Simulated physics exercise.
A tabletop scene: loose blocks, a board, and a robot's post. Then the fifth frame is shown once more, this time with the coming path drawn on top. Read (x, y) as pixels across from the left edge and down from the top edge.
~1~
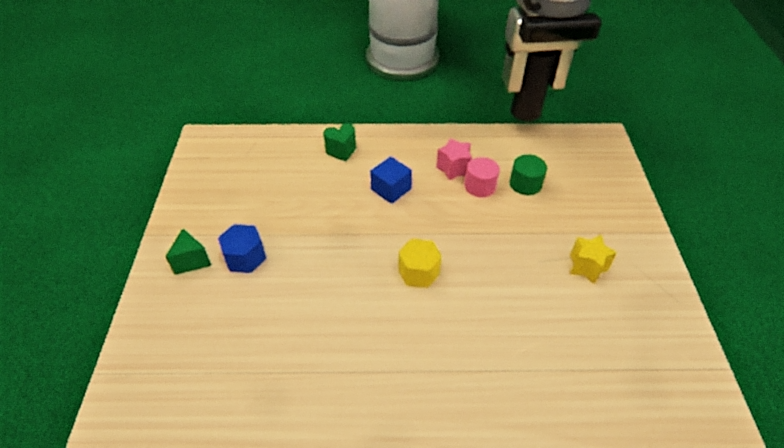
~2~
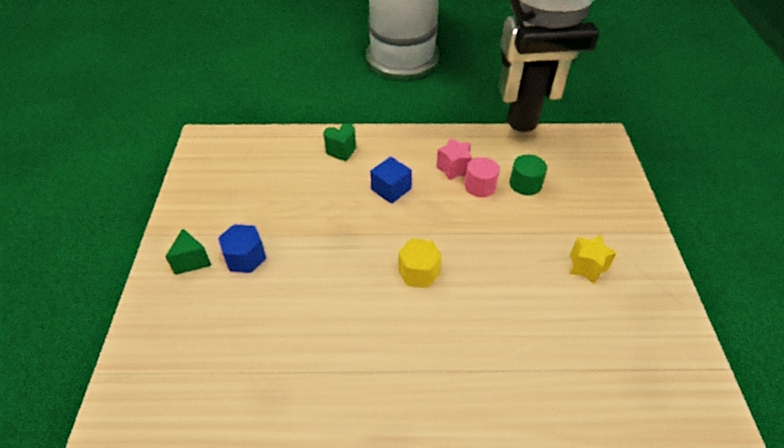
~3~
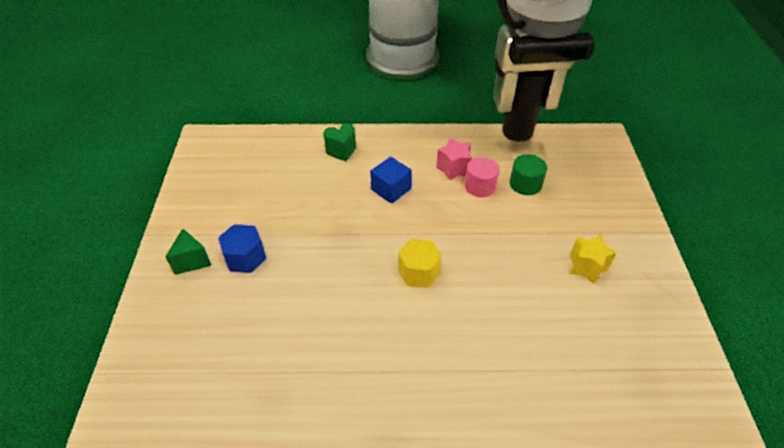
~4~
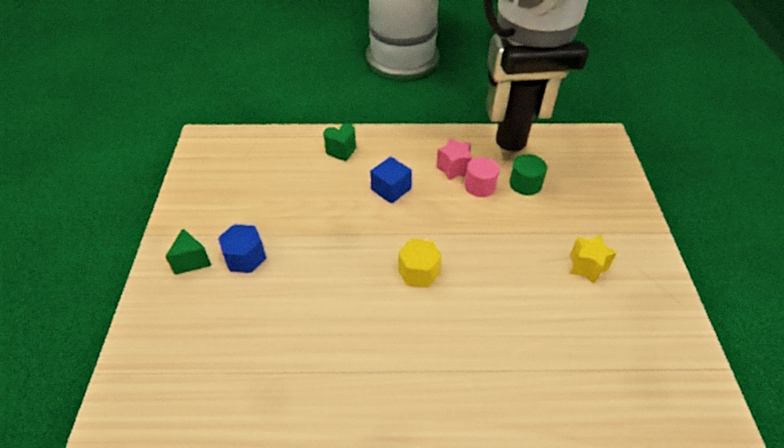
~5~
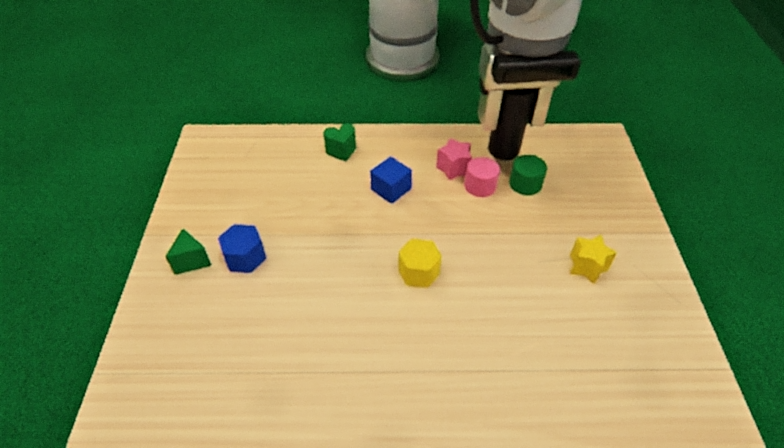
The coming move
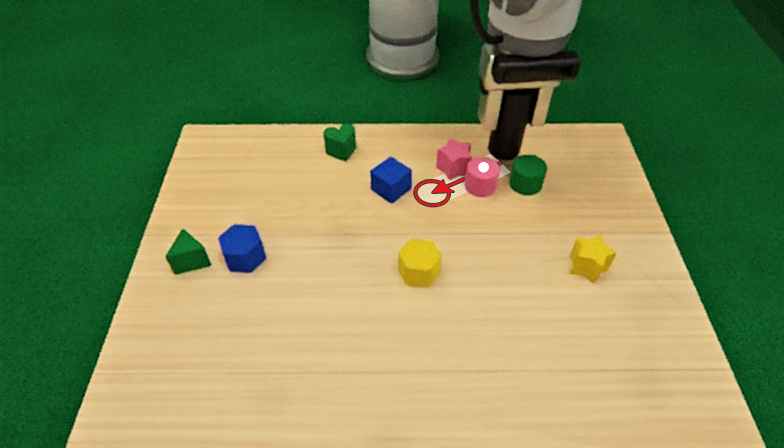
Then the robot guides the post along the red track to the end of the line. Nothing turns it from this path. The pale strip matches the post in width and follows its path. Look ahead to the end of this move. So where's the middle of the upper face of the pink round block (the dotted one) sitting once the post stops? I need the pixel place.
I'd place it at (459, 193), taking the centre of its top.
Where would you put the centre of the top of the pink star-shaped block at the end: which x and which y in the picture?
Expect it around (429, 151).
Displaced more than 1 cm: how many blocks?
Two get moved.
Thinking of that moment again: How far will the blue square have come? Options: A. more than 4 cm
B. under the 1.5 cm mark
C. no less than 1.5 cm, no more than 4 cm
My pick is B.
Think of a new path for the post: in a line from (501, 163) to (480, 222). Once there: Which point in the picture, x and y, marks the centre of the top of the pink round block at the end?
Somewhere near (448, 200).
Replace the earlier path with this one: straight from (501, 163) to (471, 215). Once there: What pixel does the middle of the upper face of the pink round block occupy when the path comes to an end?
Its top centre is at about (441, 204).
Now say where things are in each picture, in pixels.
Lower end of the post (526, 112), tops of blocks, blue square (391, 170), pink star-shaped block (457, 149), pink round block (484, 167), green round block (531, 165), in the first picture.
Post (522, 122), blocks as before, in the second picture.
Post (518, 132), blocks as before, in the third picture.
Post (511, 141), blocks as before, in the fourth picture.
Post (504, 150), blue square (391, 170), pink star-shaped block (457, 149), pink round block (484, 167), green round block (531, 165), in the fifth picture.
The drawn path runs from (501, 163) directly to (432, 193); the dot is on the pink round block.
On the path given first. One third of the way, post (480, 160); pink star-shaped block (451, 150), turned 15° clockwise; pink round block (474, 176).
Two thirds of the way, post (458, 170); pink star-shaped block (434, 150), turned 40° clockwise; pink round block (464, 188).
At the end, post (433, 180); blue square not moved; pink star-shaped block (429, 151), turned 65° clockwise; pink round block (459, 193); green round block not moved.
